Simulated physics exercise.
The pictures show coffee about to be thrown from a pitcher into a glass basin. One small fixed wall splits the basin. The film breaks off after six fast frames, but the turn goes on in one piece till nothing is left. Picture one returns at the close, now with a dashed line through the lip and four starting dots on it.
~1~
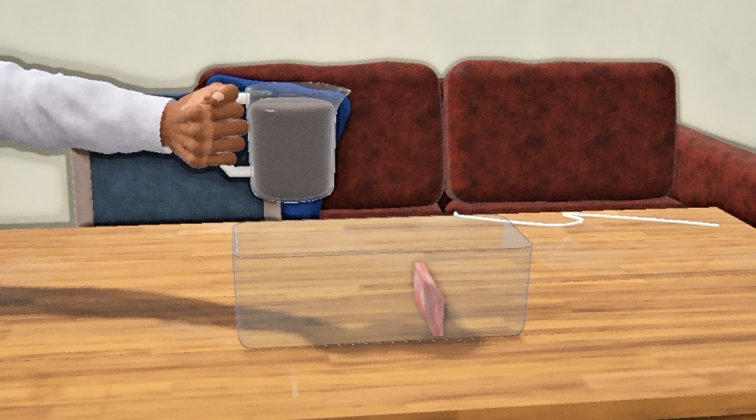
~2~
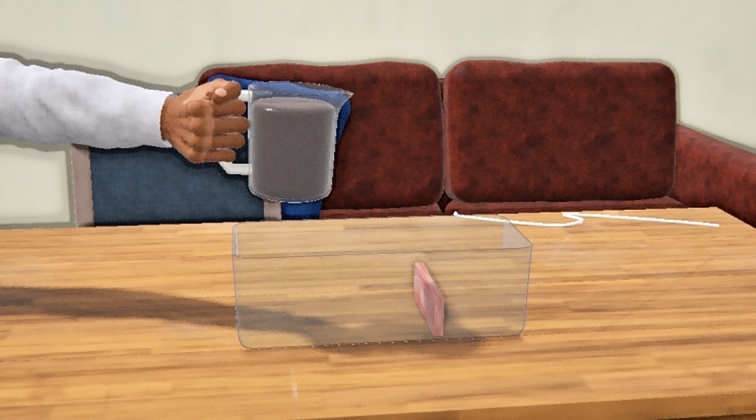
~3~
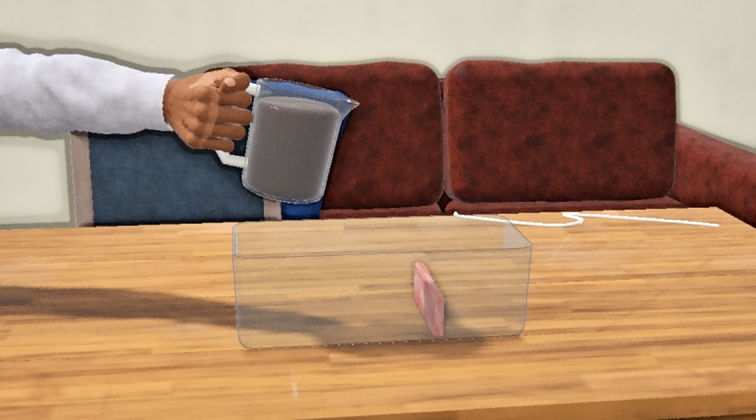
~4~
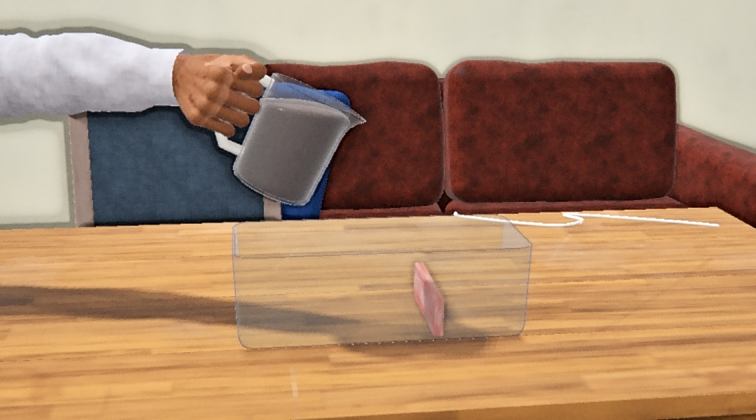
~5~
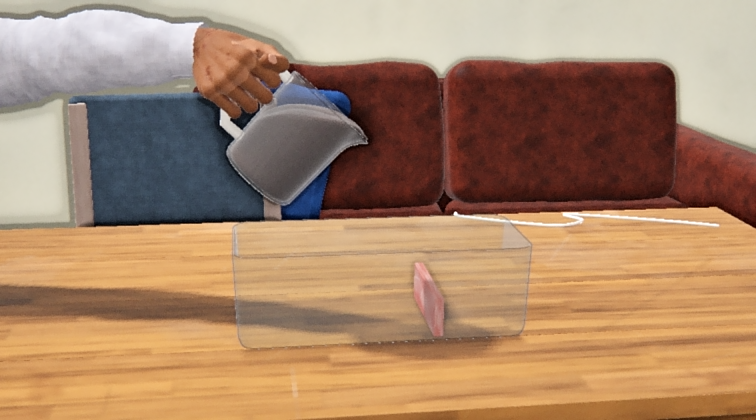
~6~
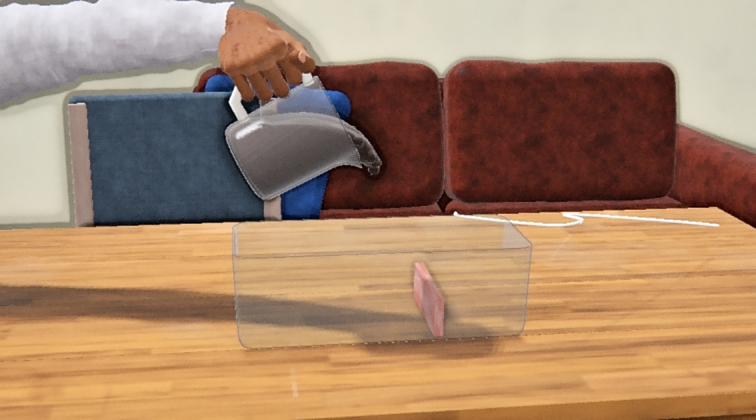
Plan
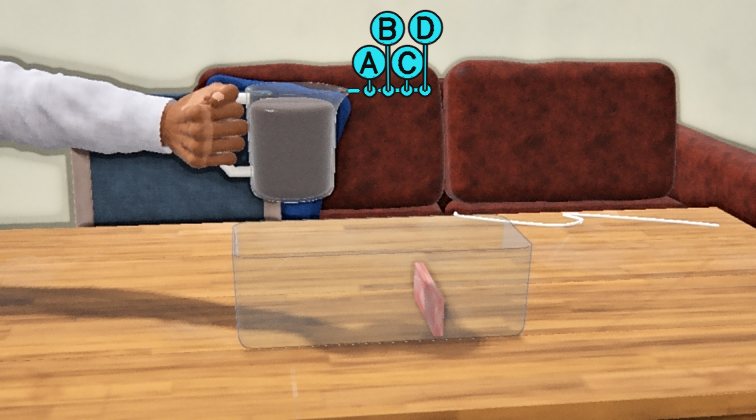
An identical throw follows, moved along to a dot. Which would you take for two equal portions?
Spot C.
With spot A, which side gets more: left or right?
The left one.
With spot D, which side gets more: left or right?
The right side.
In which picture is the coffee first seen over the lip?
In picture 5.
In cyan, A at (369, 90); B at (388, 90); C at (406, 90); D at (424, 89).
If A is chosen, about 82 % ends left of the wall and 13 % right of it; 5 % is lost outside.
If B is chosen, about 74 % ends left of the wall and 21 % right of it; 5 % is lost outside.
If C is chosen, about 48 % ends left of the wall and 46 % right of it; 6 % is lost outside.
If D is chosen, about 22 % ends left of the wall and 72 % right of it; 7 % is lost outside.
